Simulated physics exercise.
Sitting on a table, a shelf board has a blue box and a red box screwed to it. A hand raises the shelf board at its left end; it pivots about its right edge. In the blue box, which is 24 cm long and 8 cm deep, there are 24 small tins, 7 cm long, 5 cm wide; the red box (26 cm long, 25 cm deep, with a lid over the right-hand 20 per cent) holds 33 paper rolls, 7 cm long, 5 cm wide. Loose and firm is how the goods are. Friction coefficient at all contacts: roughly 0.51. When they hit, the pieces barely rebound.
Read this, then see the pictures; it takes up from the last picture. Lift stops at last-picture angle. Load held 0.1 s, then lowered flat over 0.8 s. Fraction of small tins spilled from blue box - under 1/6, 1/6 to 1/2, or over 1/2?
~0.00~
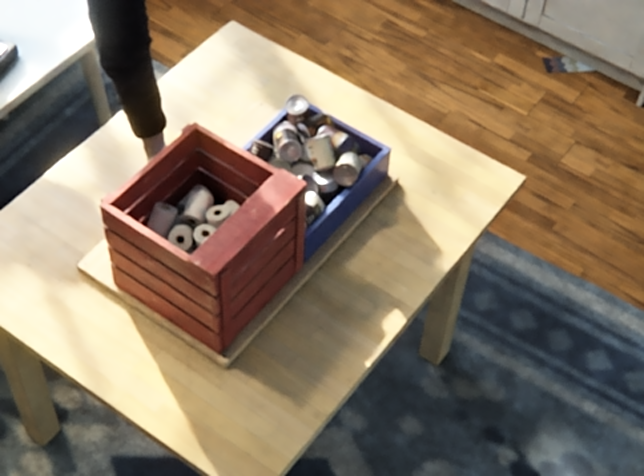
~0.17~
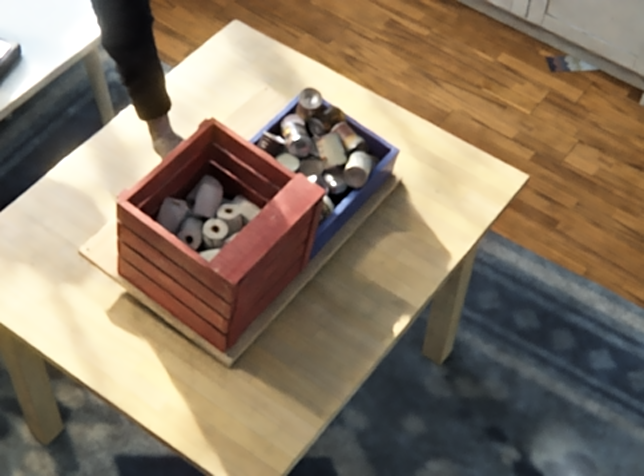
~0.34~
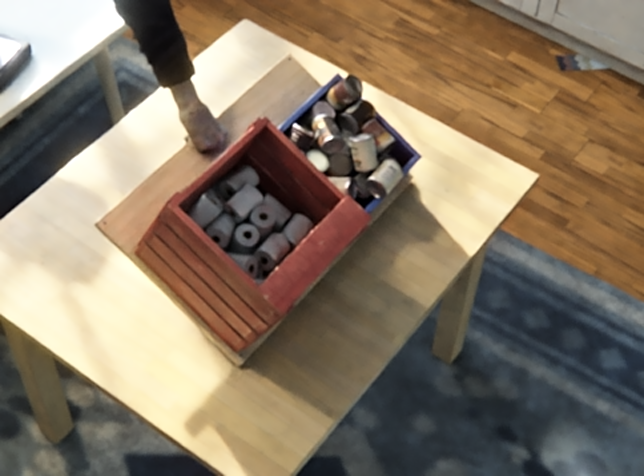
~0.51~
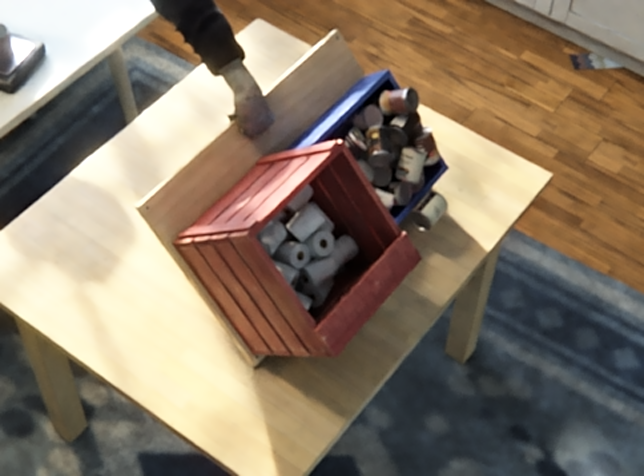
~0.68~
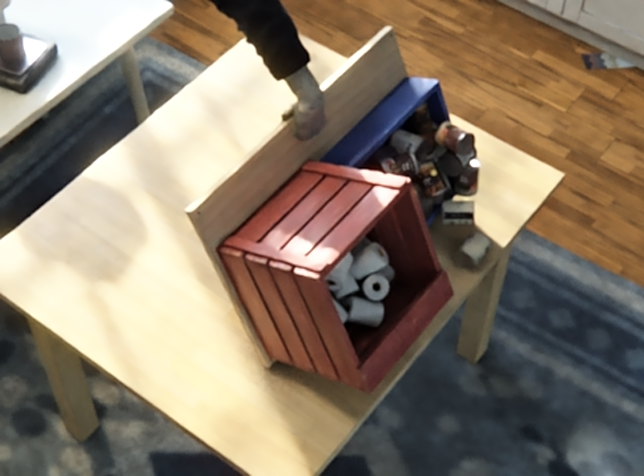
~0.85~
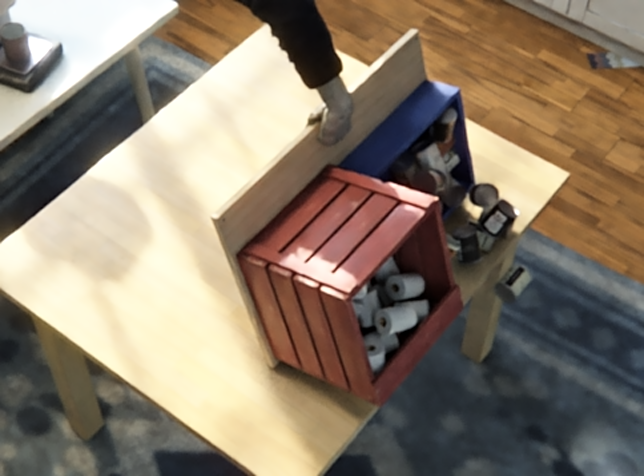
Over 1/2.
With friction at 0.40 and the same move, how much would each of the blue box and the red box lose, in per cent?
Then the blue box sheds 70 per cent, while the red box sheds 0 per cent.
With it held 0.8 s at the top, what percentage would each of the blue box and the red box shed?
In that case you'd see blue box shed 60 percent of its load and red box shed 0 percent.
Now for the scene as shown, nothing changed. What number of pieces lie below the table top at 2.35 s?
It comes to near 8.
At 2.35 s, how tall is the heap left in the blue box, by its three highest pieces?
6 cm or so.
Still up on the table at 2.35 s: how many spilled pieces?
Estimated count: 8.
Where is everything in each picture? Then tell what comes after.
In the first frame (we follow the rim corner now nearest the camera, unless another is named; the camera pans a little), blue box (by its farthest rim corner) at (300, 100); red box at (211, 273); tilt 0°; nothing out yet.
Blue box at (309, 91); red box at (230, 281); tilt 8°, in the second frame.
Red box at (277, 309); tilt 26°, in the third frame.
Red box at (331, 350); tilt 47°; 1 out, the lowest tin at (429, 211), in the fourth frame.
Red box at (366, 385); tilt 65°; 7 out, the lowest tin at (473, 250), in the fifth frame.
Red box at (378, 399); tilt 73°; 10 out, the lowest tin at (513, 283), in the sixth frame.
After 1.09 s, tilt 67°; 13 of 24 out of the blue box and 0 of 33 out of the red box.
After 1.39 s, tilt 31°; 15 of 24 out of the blue box and 0 of 33 out of the red box.
After 1.81 s, tilt 0°; 15 of 24 out of the blue box and 0 of 33 out of the red box.
When it is over (at 2.35 s), 15 of 24 out of the blue box and 0 of 33 out of the red box. Asked share, 15 of 24, 62 per cent.
